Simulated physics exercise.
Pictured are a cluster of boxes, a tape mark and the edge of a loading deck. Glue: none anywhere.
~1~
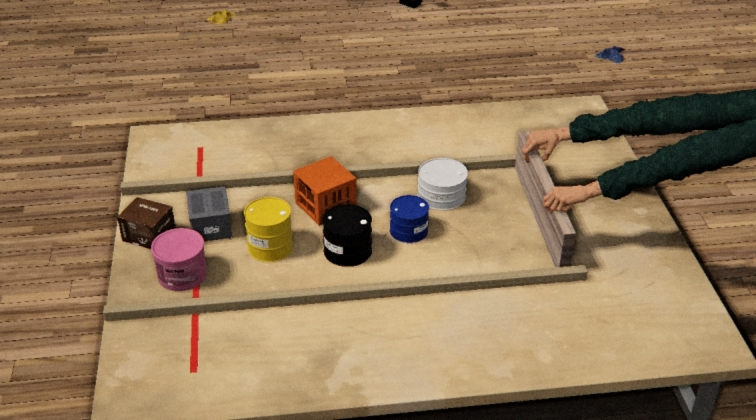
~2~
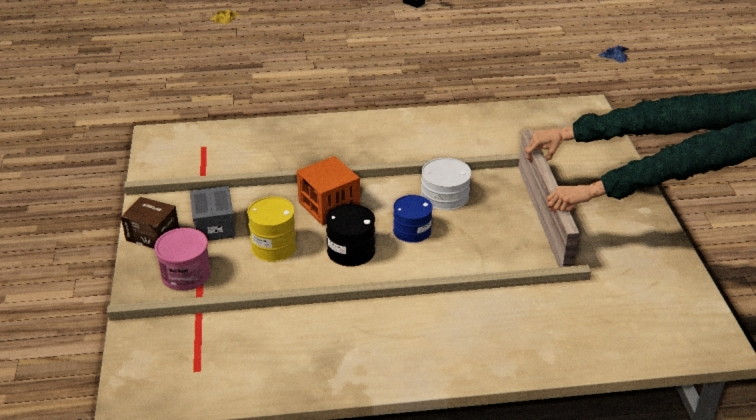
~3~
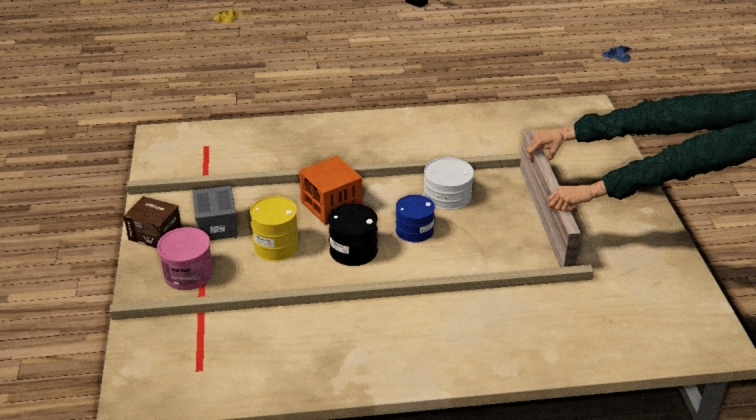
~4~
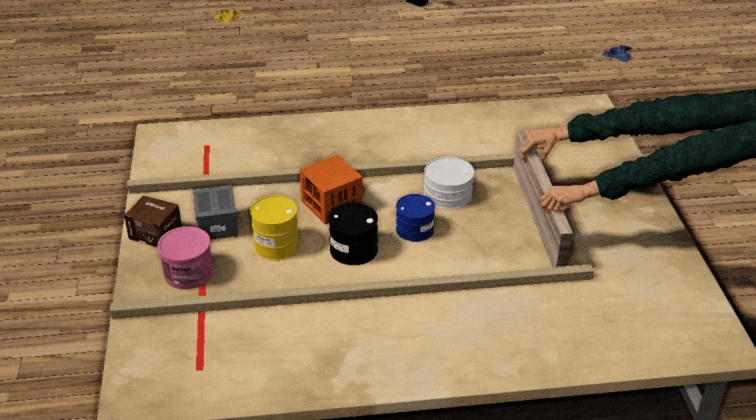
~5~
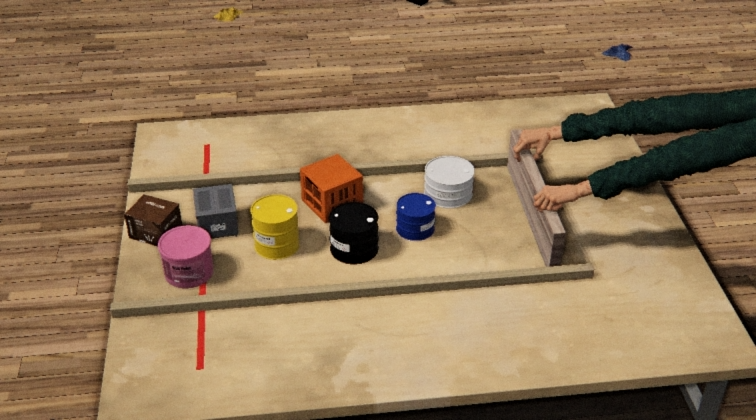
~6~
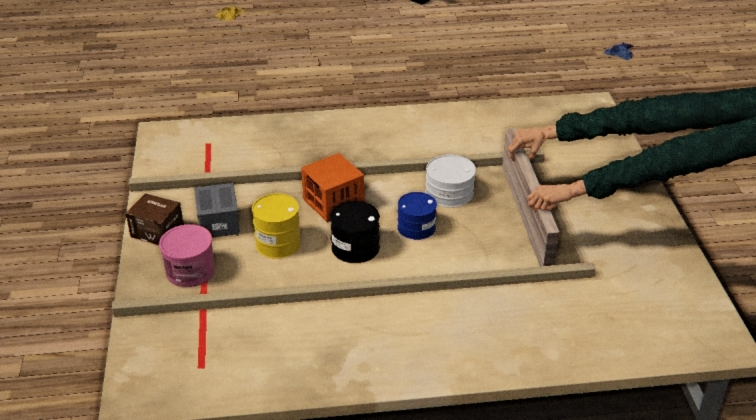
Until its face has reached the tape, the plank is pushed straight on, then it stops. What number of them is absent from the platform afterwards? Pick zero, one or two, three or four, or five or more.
One or two of them.
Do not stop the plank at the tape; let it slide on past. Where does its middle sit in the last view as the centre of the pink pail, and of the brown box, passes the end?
(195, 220) and then (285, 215), give or take.
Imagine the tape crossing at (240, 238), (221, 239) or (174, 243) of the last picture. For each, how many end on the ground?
The counts: 1, 2 and 5.
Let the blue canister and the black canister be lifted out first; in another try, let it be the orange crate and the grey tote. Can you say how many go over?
You'd see 2 fallen, and 0 in the other try.
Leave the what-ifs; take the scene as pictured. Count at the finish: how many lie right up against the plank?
3 touch it.
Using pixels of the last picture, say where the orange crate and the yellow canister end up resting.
Orange crate at (133, 209), yellow canister at (143, 235).
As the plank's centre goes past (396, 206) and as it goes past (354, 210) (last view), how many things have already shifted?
The counts are 4 and 4.
Soon after, none off yet; brown box at rest near (155, 220); pink pail at rest near (188, 256); grey tote at rest near (217, 211).
Then, none off yet; brown box moved a little near (149, 221); pink pail at rest near (188, 256); grey tote moved a little near (198, 215).
At rest, the number that fall off is one or two; fallen, grey tote and brown box.
